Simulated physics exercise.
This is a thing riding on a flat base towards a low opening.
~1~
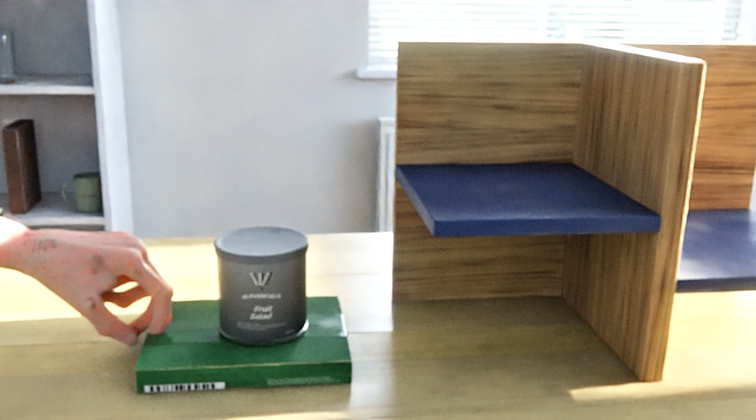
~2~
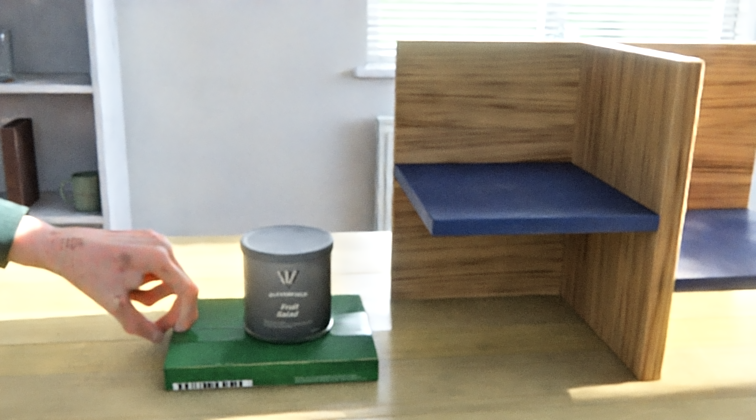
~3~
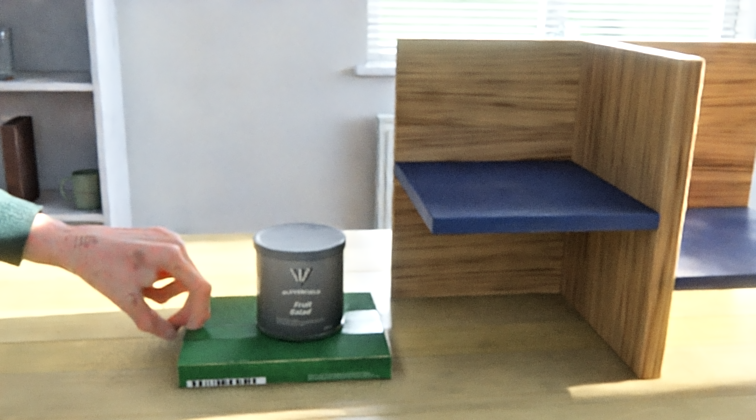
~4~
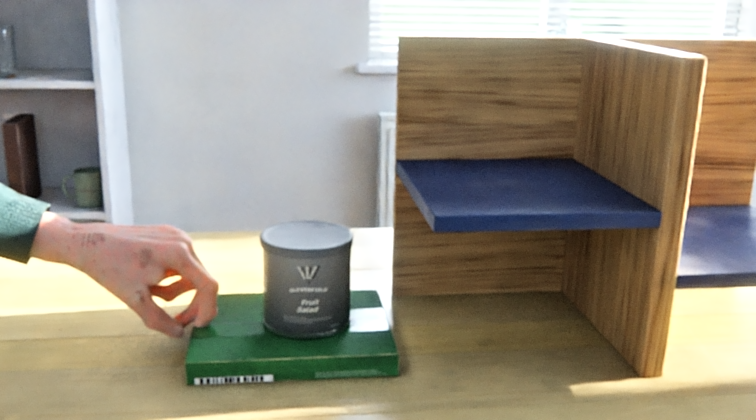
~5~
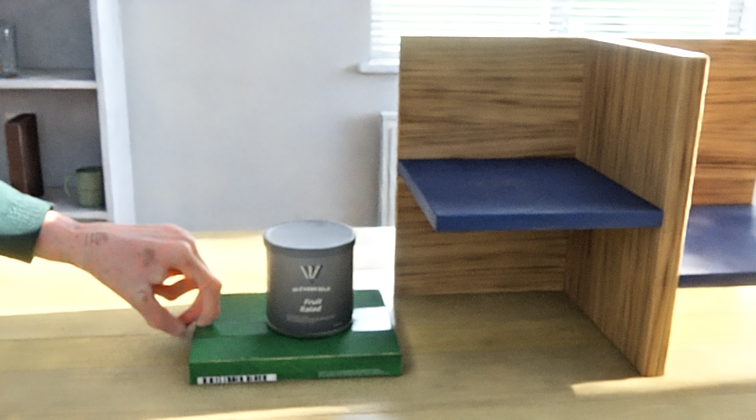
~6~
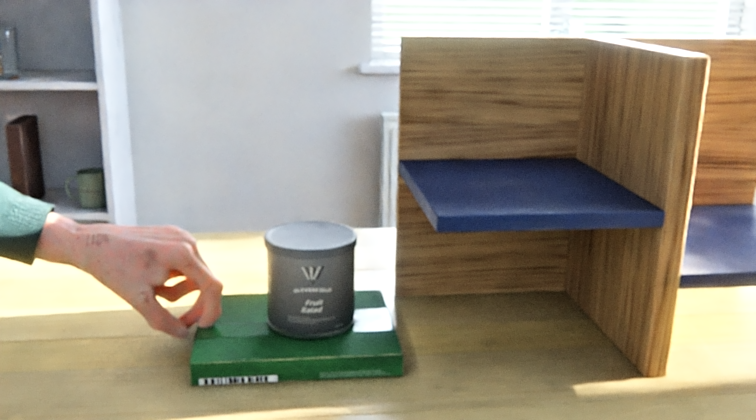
On a pale wooden tabletop in a bright room, seen from the front at slightly above table height, a window blind and grey shelving show behind. A dark grey lidded pot sits on a flat green box at left, beside a wood-grained unit with a blue shelf. A hand at left slides the box and pot rightward together, slowing to almost no movement, while the view shifts very slightly.
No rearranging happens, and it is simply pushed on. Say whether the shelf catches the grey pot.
No contact.
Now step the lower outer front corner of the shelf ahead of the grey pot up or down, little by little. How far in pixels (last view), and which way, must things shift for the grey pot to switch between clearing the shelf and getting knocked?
36 pixels down.
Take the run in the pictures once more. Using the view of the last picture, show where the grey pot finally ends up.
Around (520, 273).
Then, 0.86 s later than the last frame, grey pot riding along near (378, 277).
Then, 1.64 s later than the last frame, grey pot riding along near (455, 275).
When it is over, the grey pot passes below, near (520, 273).
